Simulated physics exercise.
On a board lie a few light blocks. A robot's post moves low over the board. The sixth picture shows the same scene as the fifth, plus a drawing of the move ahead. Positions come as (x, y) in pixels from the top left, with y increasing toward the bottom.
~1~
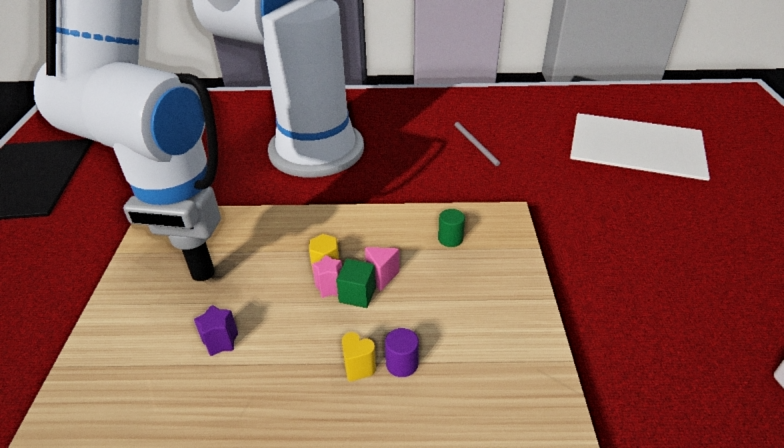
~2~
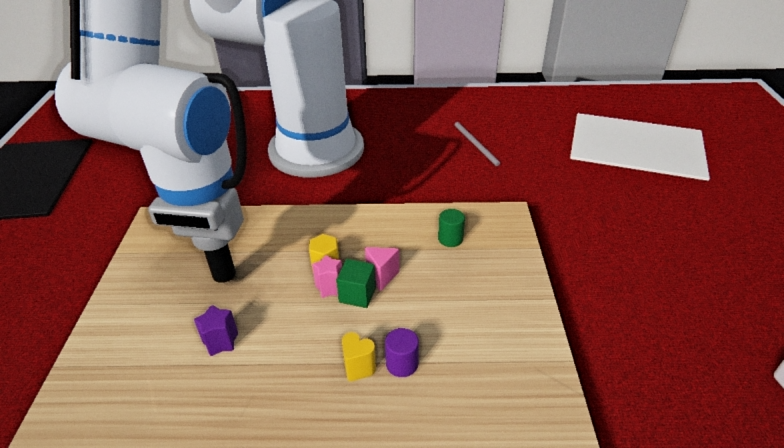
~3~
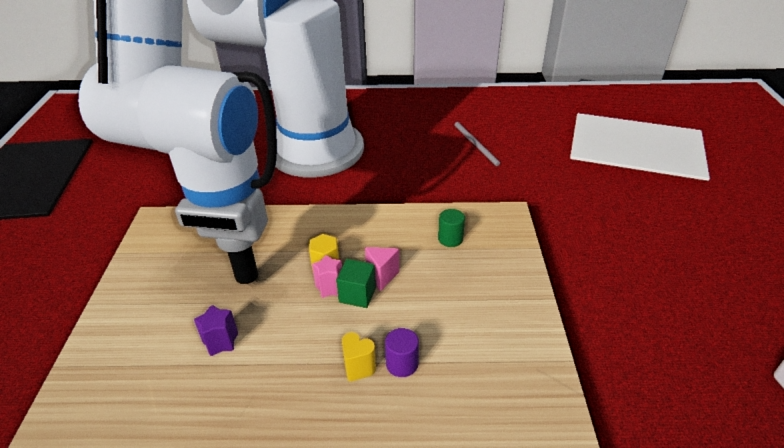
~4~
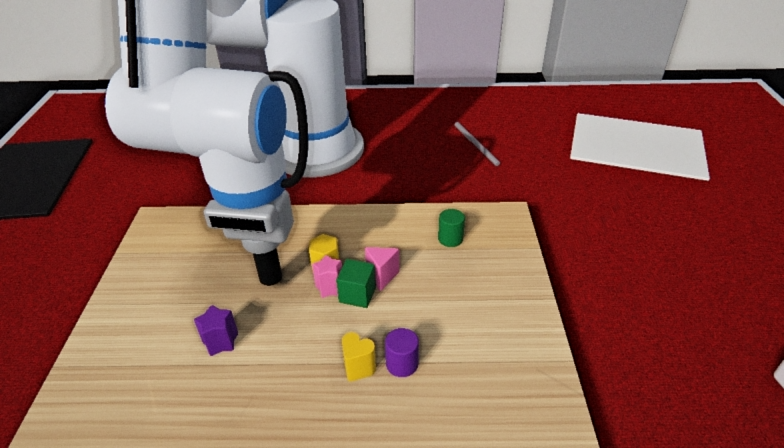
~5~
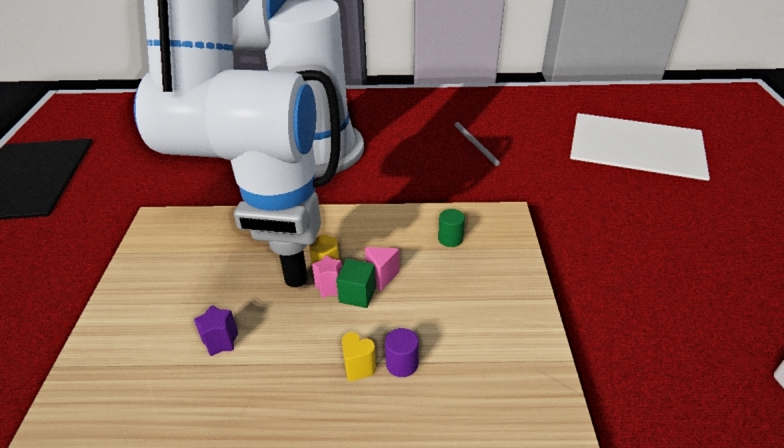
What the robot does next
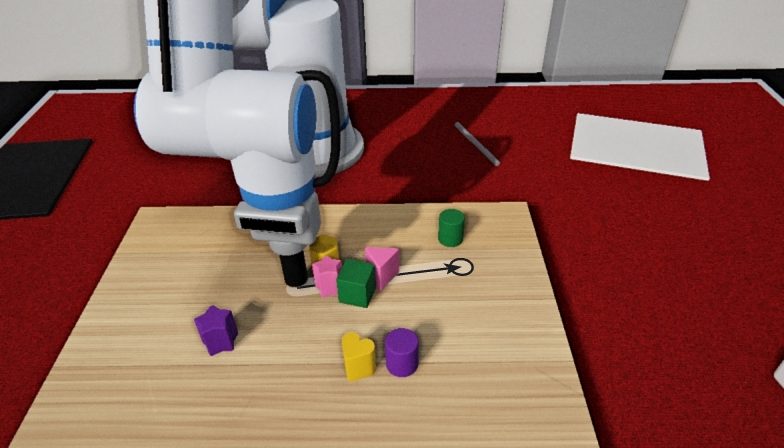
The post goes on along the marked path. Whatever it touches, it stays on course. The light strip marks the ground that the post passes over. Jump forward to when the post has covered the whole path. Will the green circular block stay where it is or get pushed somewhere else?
At the end of the path, it will still be in place.
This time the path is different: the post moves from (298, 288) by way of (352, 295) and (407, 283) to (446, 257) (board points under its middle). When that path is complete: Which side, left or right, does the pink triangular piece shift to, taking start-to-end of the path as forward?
It goes toward the left-hand side.
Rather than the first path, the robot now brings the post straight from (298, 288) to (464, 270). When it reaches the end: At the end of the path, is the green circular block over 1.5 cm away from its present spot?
My answer is no.
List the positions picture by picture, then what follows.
In the first picture, lower end of the post (203, 274), tops of blocks, yellow six-sided block (323, 243), pink star block (327, 265), green four-sided block (356, 271), pink triangular piece (381, 254), green circular block (452, 216).
In the second picture, post (224, 275), blocks as before.
In the third picture, post (247, 276), blocks as before.
In the fourth picture, post (271, 278), blocks as before.
In the fifth picture, post (296, 279), yellow six-sided block (323, 243), pink star block (327, 265), green four-sided block (356, 271), pink triangular piece (381, 254), green circular block (452, 216).
The drawn path runs straight from (298, 288) to (461, 267).
The first path, step by step. One third of the way, post (353, 272); yellow six-sided block (327, 242), turned 20° anticlockwise; pink star block (375, 257), turned 30° clockwise; green four-sided block (387, 277), turned 50° clockwise; pink triangular piece (399, 253).
Two thirds of the way, post (408, 265); yellow six-sided block (327, 242), turned 20° anticlockwise; pink star block (431, 251), turned 35° clockwise; green four-sided block (390, 279), turned 60° clockwise; pink triangular piece (454, 248).
At the end, post (462, 258); yellow six-sided block (327, 242), turned 20° anticlockwise; pink star block (486, 246), turned 40° clockwise; green four-sided block (390, 279), turned 60° clockwise; pink triangular piece (510, 244); green circular block not moved.
